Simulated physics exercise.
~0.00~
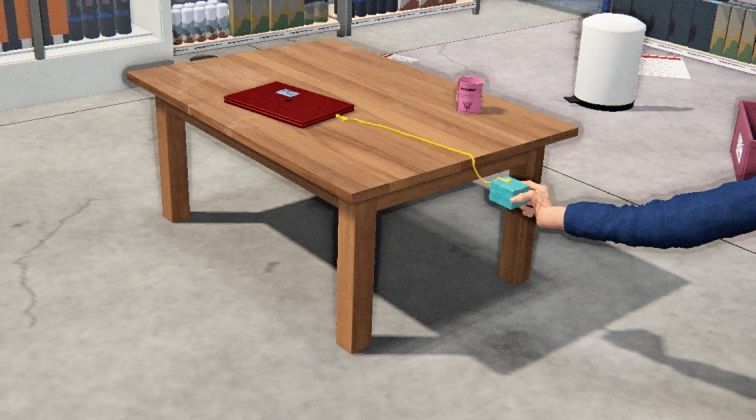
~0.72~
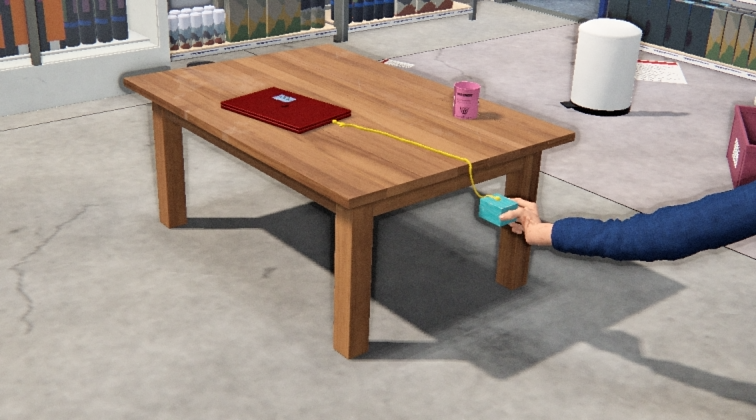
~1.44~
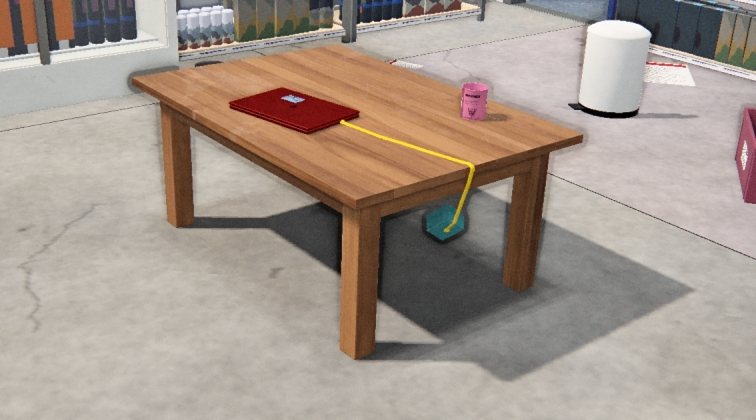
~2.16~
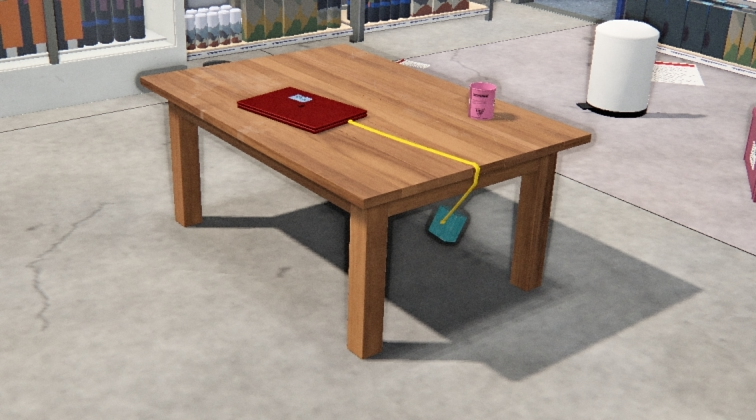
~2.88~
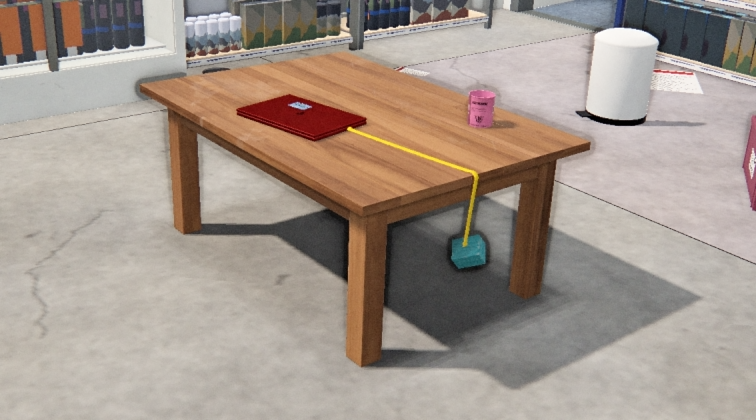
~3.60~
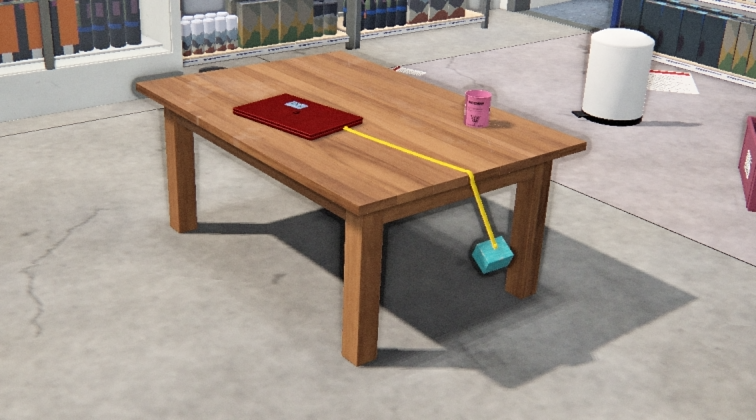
A turquoise block tied by a yellow ribbon to a red laptop on a wooden table was lowered slightly by a hand, then released, and it swung under the table edge and back out to the right, dangling above the floor while the laptop and pink cup stayed put.
